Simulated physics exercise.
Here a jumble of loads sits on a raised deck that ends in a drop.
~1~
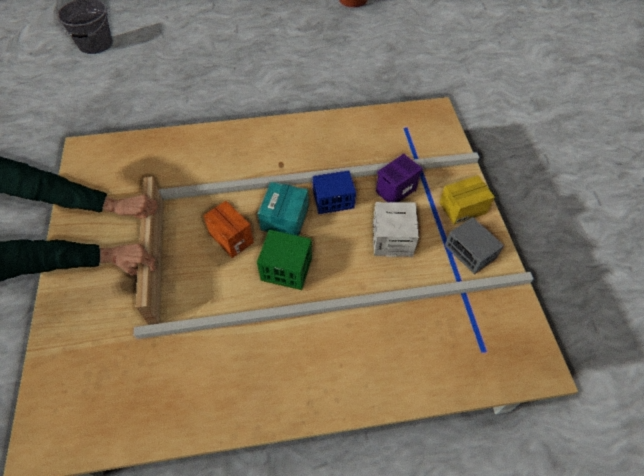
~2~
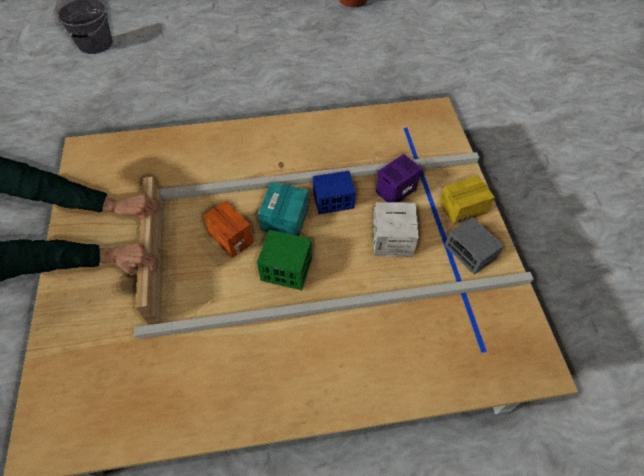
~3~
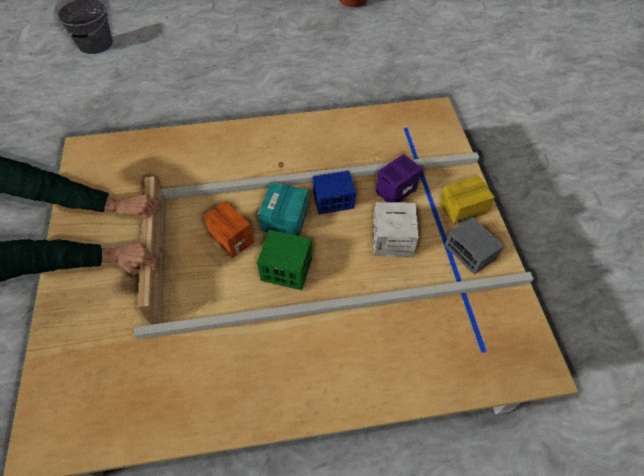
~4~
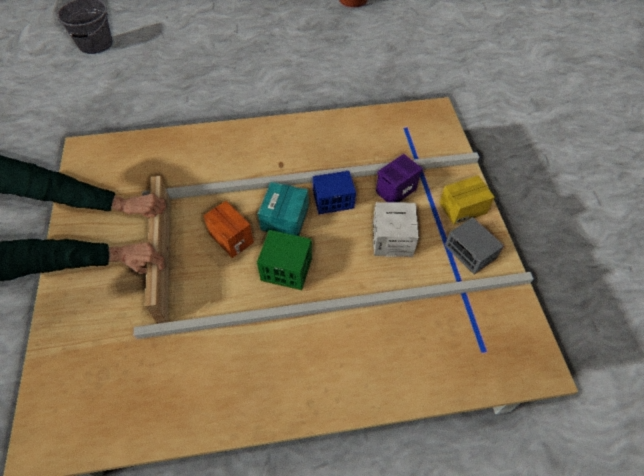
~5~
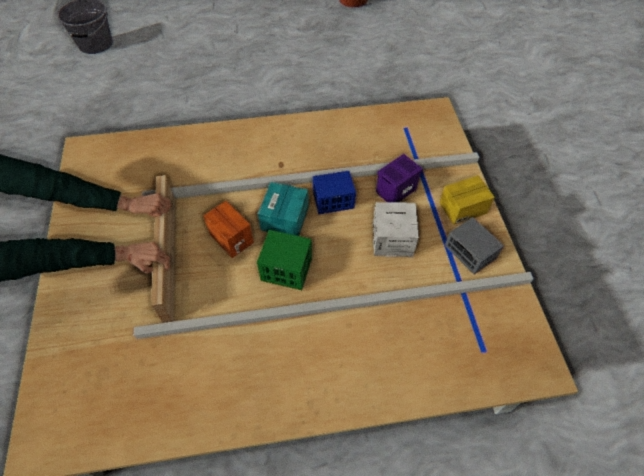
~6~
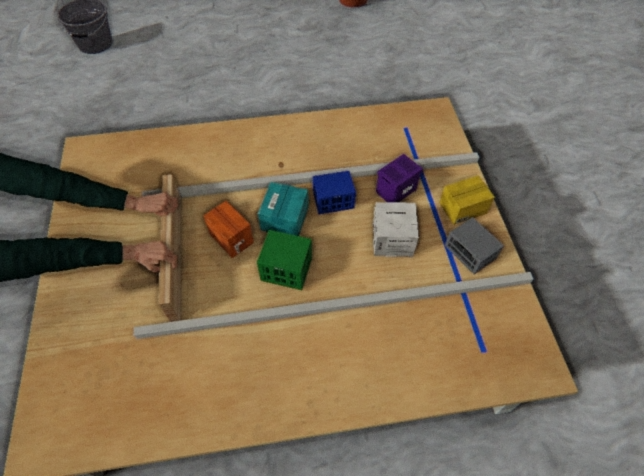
Two hands held a wooden bar on a tabletop between two rails and slid it slowly a short way right, toward an orange block, while the colorful blocks near a blue line stayed still.
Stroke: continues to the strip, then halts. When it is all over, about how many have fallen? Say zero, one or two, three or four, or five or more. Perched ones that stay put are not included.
I foresee three or four drops here.
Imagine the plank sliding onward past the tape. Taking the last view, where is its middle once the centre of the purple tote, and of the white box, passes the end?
(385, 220) and (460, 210), more or less.
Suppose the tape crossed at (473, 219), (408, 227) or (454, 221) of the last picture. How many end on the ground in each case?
Going through each try, you'd get 5, 1 and 4.
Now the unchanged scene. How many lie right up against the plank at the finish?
It is in contact with 2.
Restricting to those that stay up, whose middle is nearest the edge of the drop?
That's the white box.
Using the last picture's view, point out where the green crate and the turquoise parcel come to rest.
Final spots - green crate (477, 255), turquoise parcel (466, 178).
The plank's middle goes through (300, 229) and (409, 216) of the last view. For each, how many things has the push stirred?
First 5, then 8.
Soon after, none off yet; yellow parcel at rest near (466, 200); grey crate at rest near (474, 246); purple tote moving near (401, 180).
By the end, the number that fall off is three or four; fallen, blue crate, purple tote, grey crate and yellow parcel.
